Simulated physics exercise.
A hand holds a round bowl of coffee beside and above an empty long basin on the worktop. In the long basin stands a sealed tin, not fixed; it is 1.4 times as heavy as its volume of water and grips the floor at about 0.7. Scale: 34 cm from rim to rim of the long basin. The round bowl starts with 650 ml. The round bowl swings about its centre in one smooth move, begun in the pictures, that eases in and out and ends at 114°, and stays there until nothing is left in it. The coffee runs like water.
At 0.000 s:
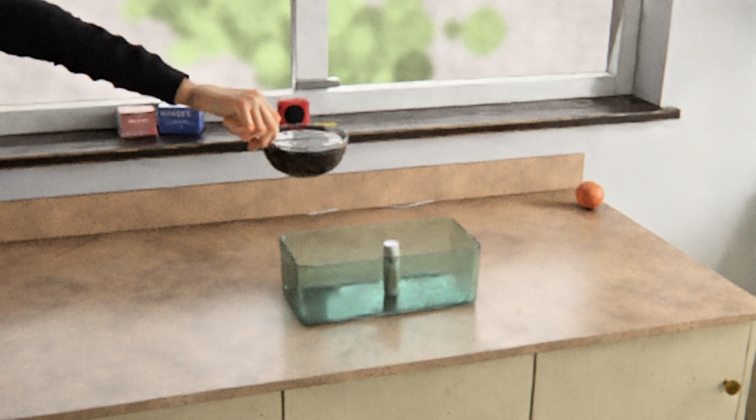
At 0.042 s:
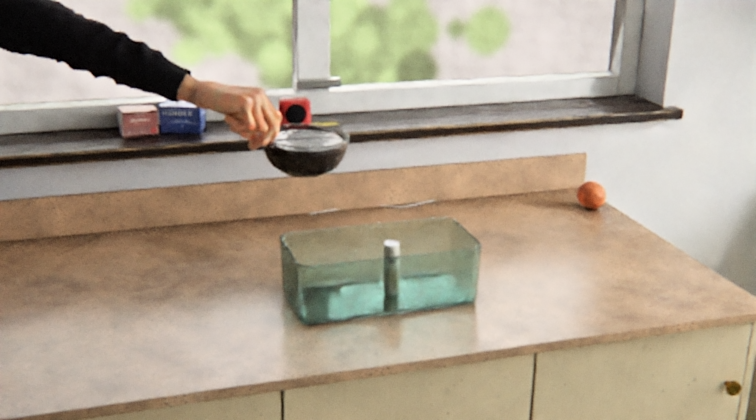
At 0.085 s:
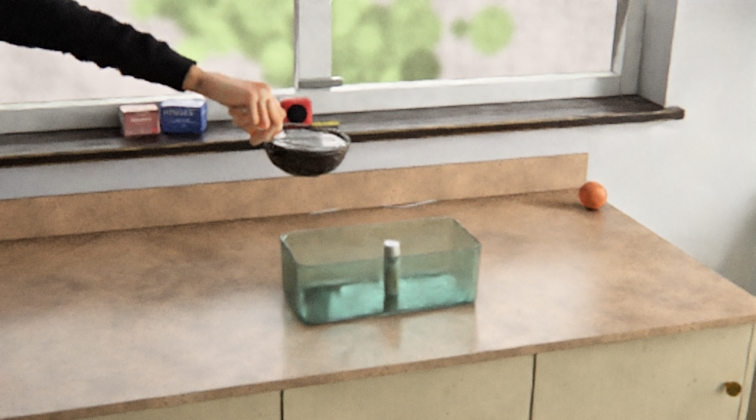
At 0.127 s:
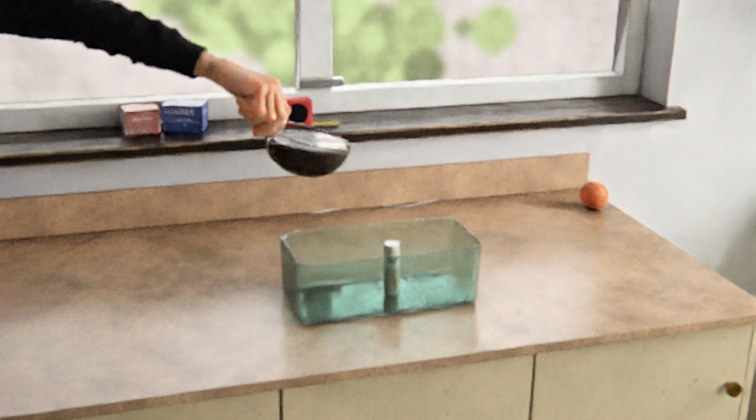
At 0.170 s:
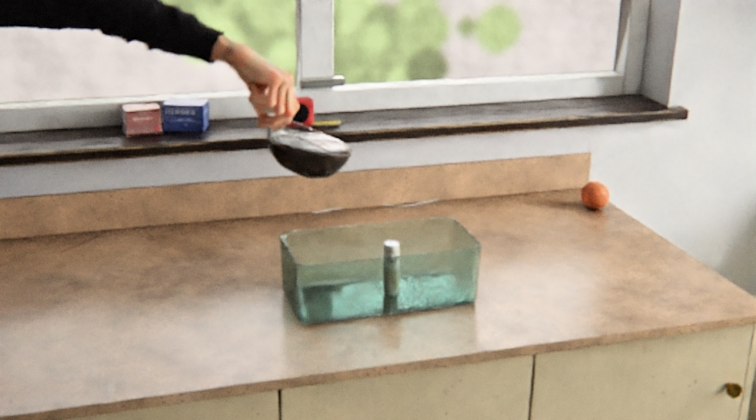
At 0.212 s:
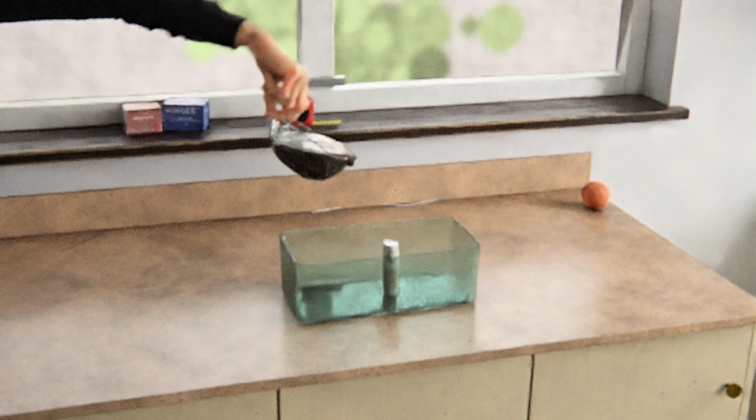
A hand in a black sleeve holds a dark round bowl by its left side above a worktop, seen from the front and slightly above in a steady view. On the mottled brown top stand a clear greenish long basin with a pale tin in it and, far right, an orange fruit, with red and blue boxes on the dark windowsill behind. The hand lifts and shifts right, steadily tilting the bowl rightward.
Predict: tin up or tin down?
It topples.
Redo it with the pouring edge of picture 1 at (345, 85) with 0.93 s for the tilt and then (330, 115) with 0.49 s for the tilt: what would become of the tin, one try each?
First it remains upright; then it remains upright.
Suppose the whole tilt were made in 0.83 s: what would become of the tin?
Then it keeps standing.
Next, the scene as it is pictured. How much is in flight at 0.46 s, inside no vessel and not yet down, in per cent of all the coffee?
Some 48 per cent.
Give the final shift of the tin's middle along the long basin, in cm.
Some 7.5 cm.
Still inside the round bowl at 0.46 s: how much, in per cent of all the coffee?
Near 3 in a hundred.
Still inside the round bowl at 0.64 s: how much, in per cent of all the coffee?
Some 0 per cent.
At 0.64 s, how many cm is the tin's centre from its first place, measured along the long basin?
Some 2 cm.
By 0.46 s the tilt is 108° and 3 per cent is still to pour; the tin stands where it began.
By 0.64 s the tilt is 114° and 0 per cent is still to pour; the tin leans 12°.
By 0.83 s the tilt is 114° and 0 per cent is still to pour; the tin leans 18°.
By 1.04 s the tilt is 114° and 0 per cent is still to pour; the tin leans 45°.
At rest the tin lies on its side.
